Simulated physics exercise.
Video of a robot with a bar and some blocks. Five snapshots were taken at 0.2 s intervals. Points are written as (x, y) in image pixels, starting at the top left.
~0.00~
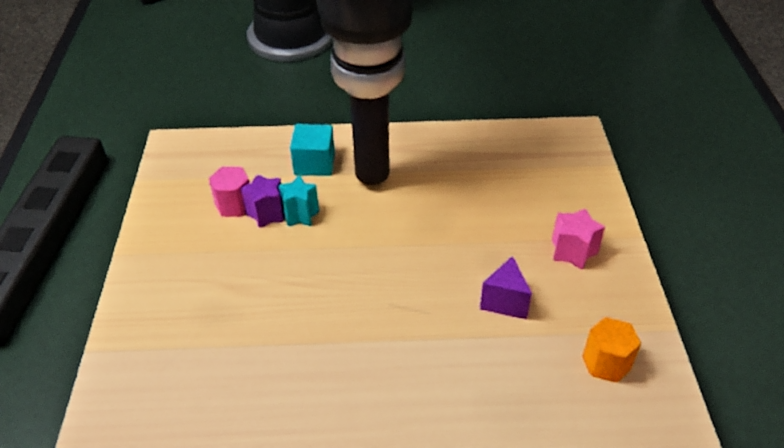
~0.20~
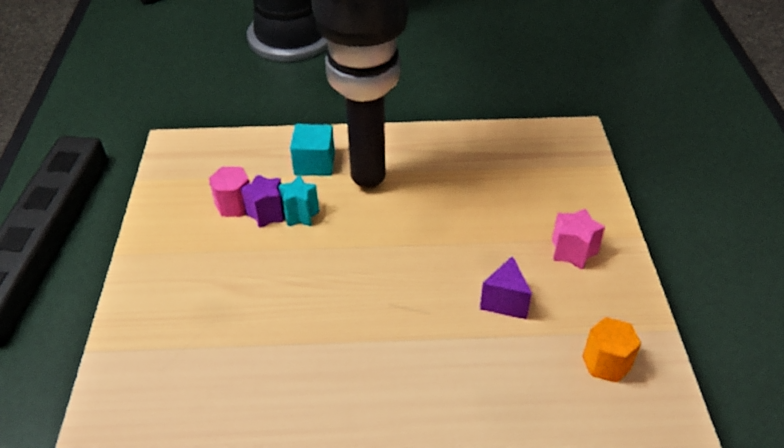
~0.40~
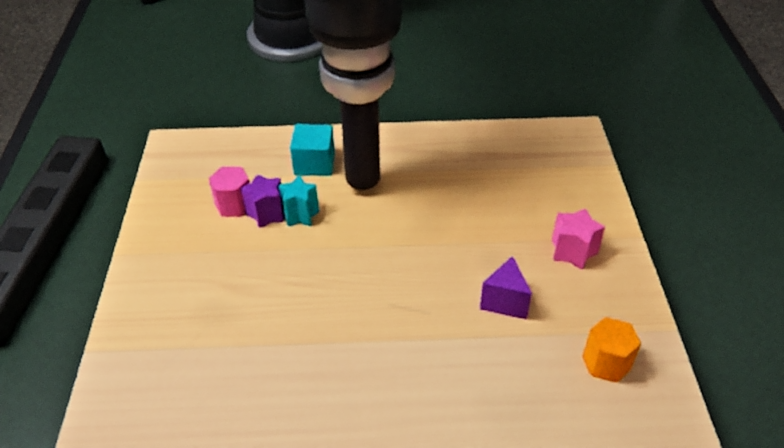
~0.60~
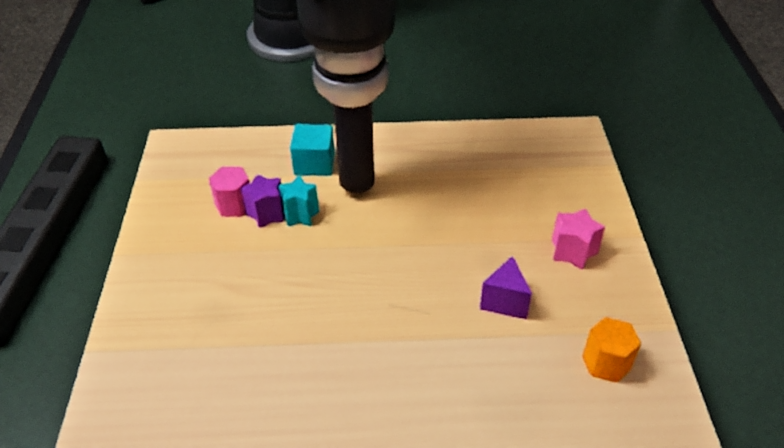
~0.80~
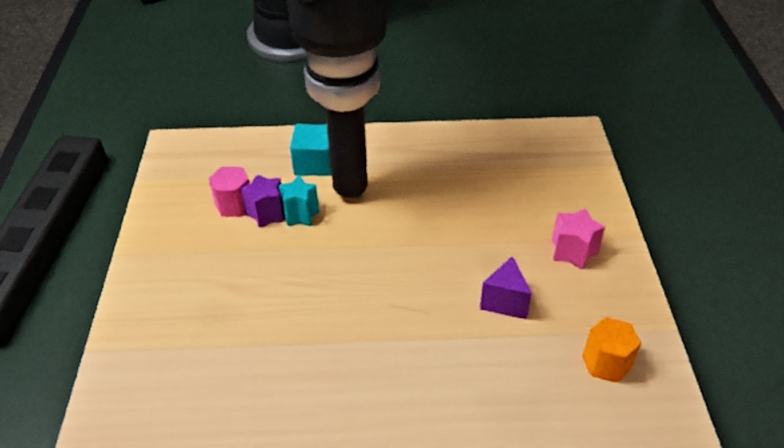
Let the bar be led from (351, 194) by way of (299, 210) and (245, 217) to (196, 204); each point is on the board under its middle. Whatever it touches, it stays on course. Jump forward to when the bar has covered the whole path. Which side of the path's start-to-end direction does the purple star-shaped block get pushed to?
The purple star-shaped block goes left.
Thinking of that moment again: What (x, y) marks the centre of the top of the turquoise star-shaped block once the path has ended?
About (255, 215).
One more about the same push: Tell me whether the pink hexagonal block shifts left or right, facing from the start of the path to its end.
Moves right.
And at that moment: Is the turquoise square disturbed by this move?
It holds its position.
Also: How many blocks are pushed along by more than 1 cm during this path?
Of all the blocks, three or more travel more than a centimetre.
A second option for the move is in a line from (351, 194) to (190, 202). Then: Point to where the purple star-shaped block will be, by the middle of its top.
Put as a pixel place, it's (244, 196).
What follows on the original path. One third of the way, bar (298, 203); pink hexagonal block (221, 177), turned 20° clockwise; purple star-shaped block (241, 195), turned 15° clockwise; turquoise star-shaped block (273, 202).
Two thirds of the way, bar (243, 209); pink hexagonal block (211, 174), turned 30° clockwise; purple star-shaped block (207, 204), turned 40° clockwise; turquoise star-shaped block (255, 215), turned 45° anticlockwise.
At the end, bar (194, 197); pink hexagonal block (181, 155), turned 90° clockwise; purple star-shaped block (190, 205); turquoise star-shaped block (255, 215), turned 45° anticlockwise; turquoise square not moved.
